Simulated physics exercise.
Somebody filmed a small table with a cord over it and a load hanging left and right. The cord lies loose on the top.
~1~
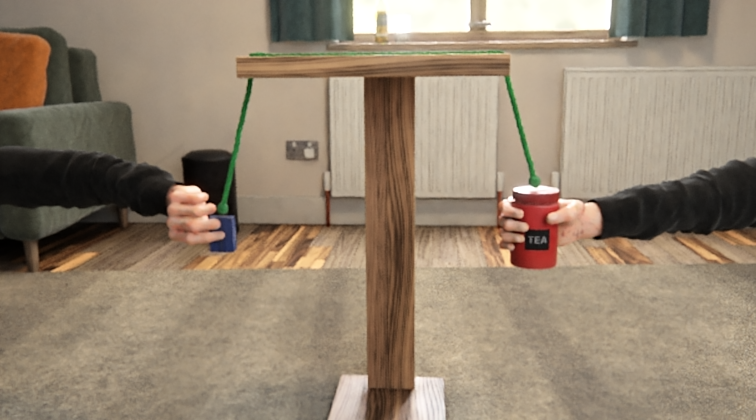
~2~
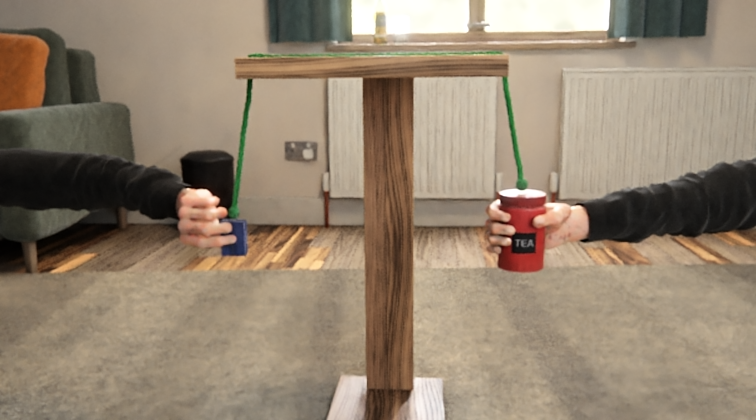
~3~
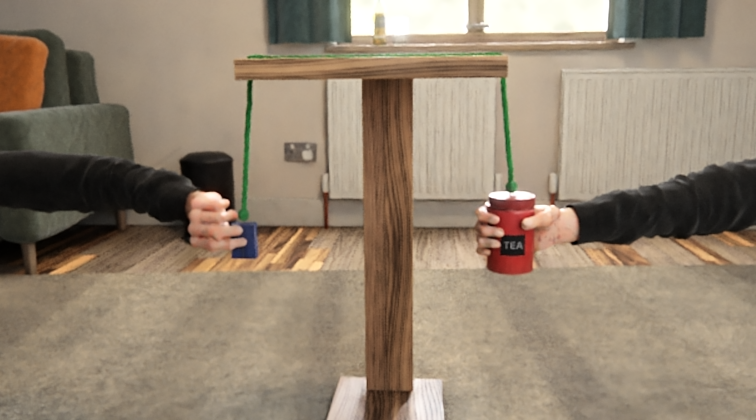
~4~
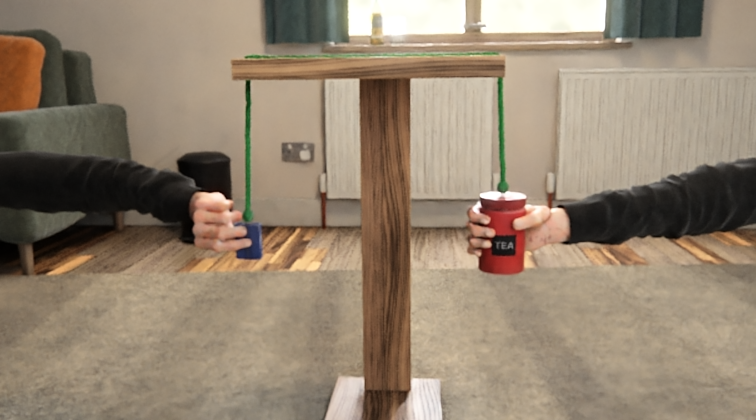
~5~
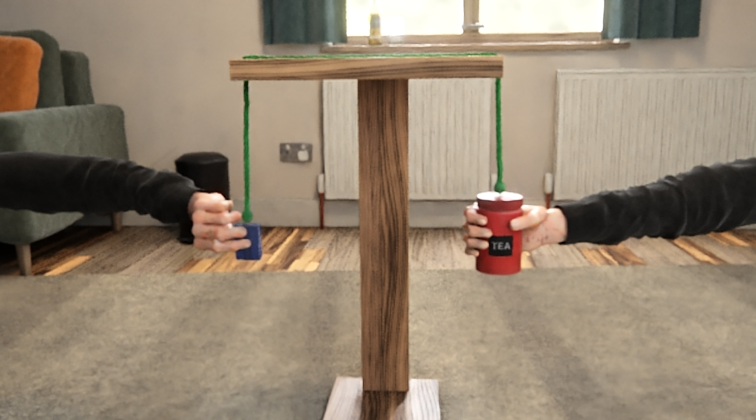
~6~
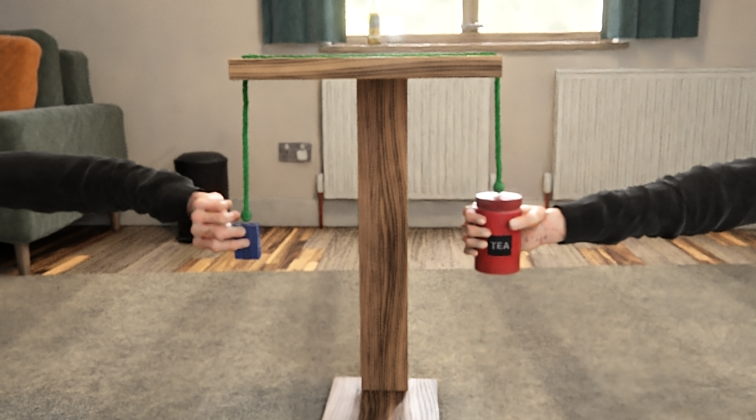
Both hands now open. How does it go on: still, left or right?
The cord is pulled to the right.
Then, 0.48 s on from there, left matchbox down on the floor; right jar down on the floor.
In the end, left matchbox down on the floor; right jar down on the floor. The cord slides rightwards.
